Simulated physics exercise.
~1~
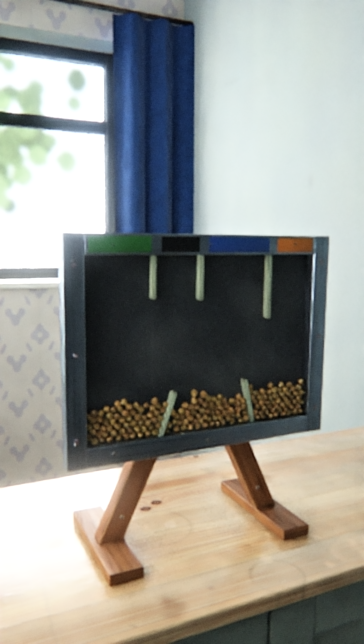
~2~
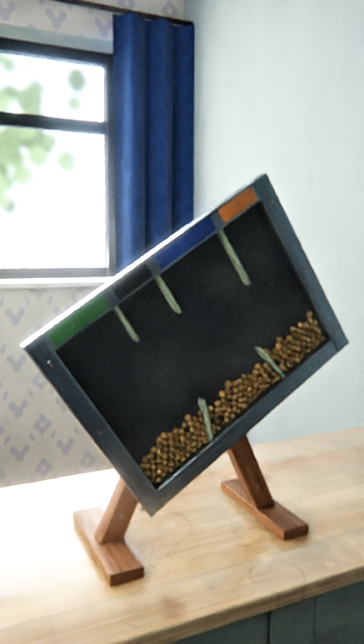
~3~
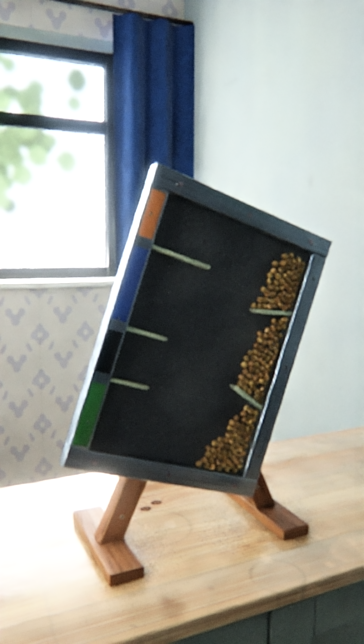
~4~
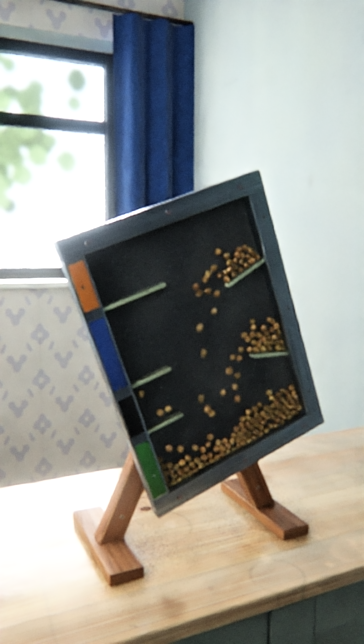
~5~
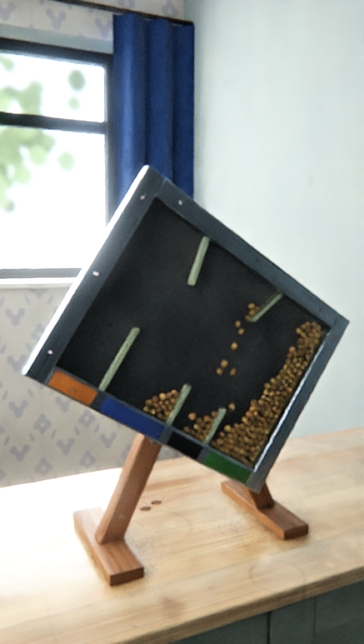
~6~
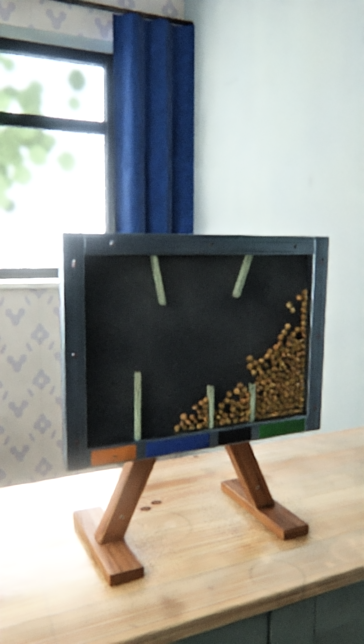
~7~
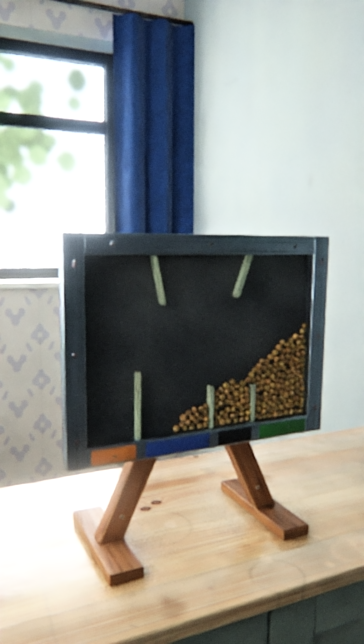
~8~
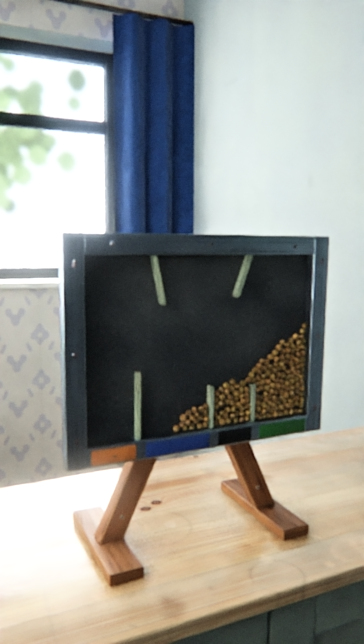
On a wooden counter, a framed box turns upside down and beads settle mostly over green.
